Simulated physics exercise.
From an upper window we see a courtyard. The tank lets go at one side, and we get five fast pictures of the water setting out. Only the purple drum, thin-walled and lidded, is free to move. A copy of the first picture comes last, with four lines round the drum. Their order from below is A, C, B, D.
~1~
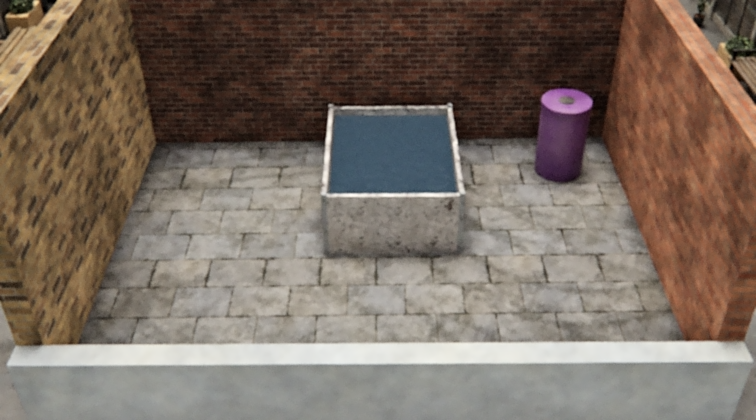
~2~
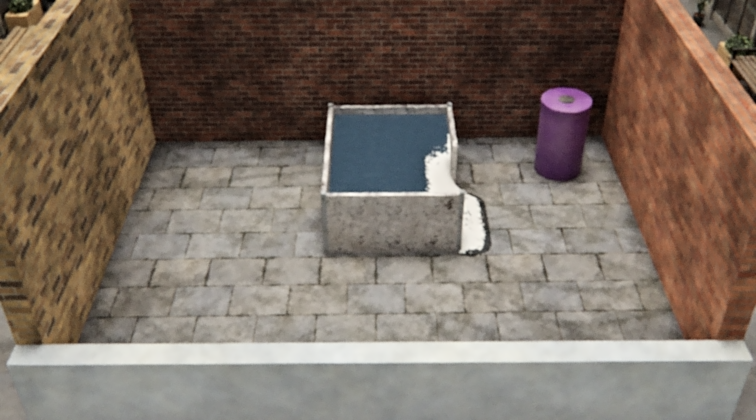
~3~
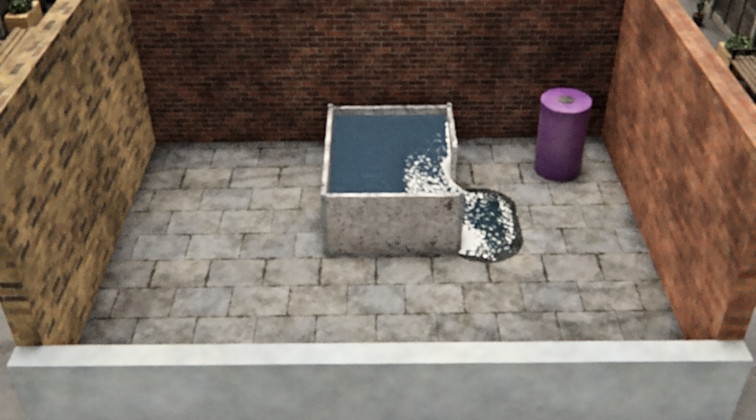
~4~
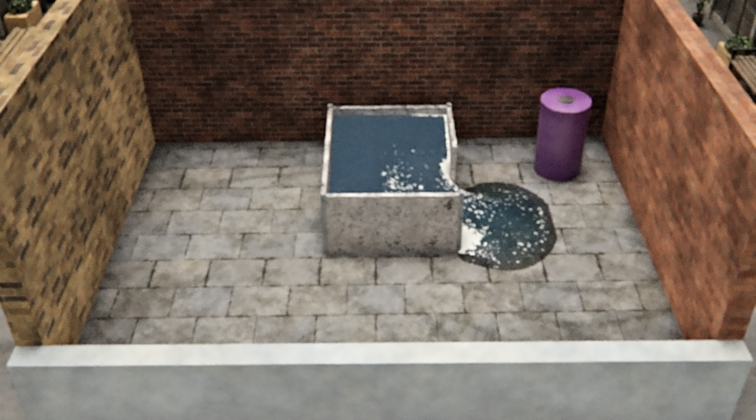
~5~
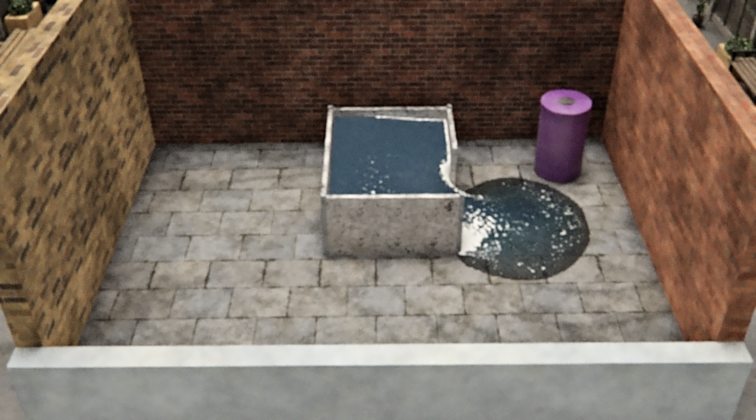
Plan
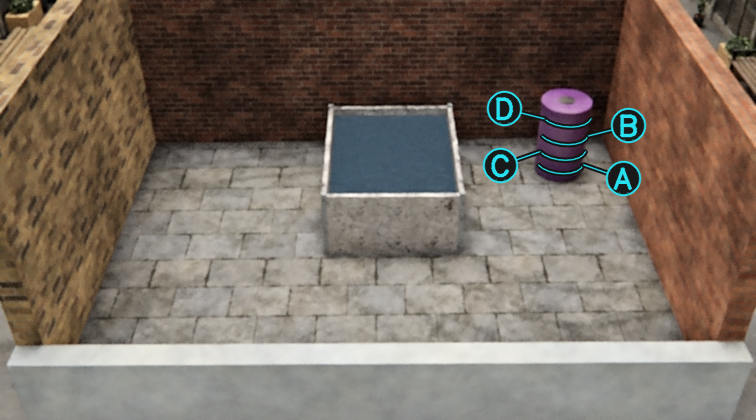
Water poured out over the right side of a full stone tank in a walled courtyard, foaming white at first, then spread across the paving in a dark, widening pool near the purple drum.
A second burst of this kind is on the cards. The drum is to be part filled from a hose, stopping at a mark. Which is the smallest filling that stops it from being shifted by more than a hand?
The limit is C.
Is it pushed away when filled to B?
No, not at all.
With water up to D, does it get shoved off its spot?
No.
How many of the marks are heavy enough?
Three of the four.
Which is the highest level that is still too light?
Here it is level A.
In cyan, A at (563, 173); B at (568, 144); C at (565, 160); D at (570, 127); from the bottom up A, C, B, D.
Choosing A, it is pushed about its own width away.
Choosing B, it does not move.
Choosing C, it does not move.
Choosing D, it does not move.
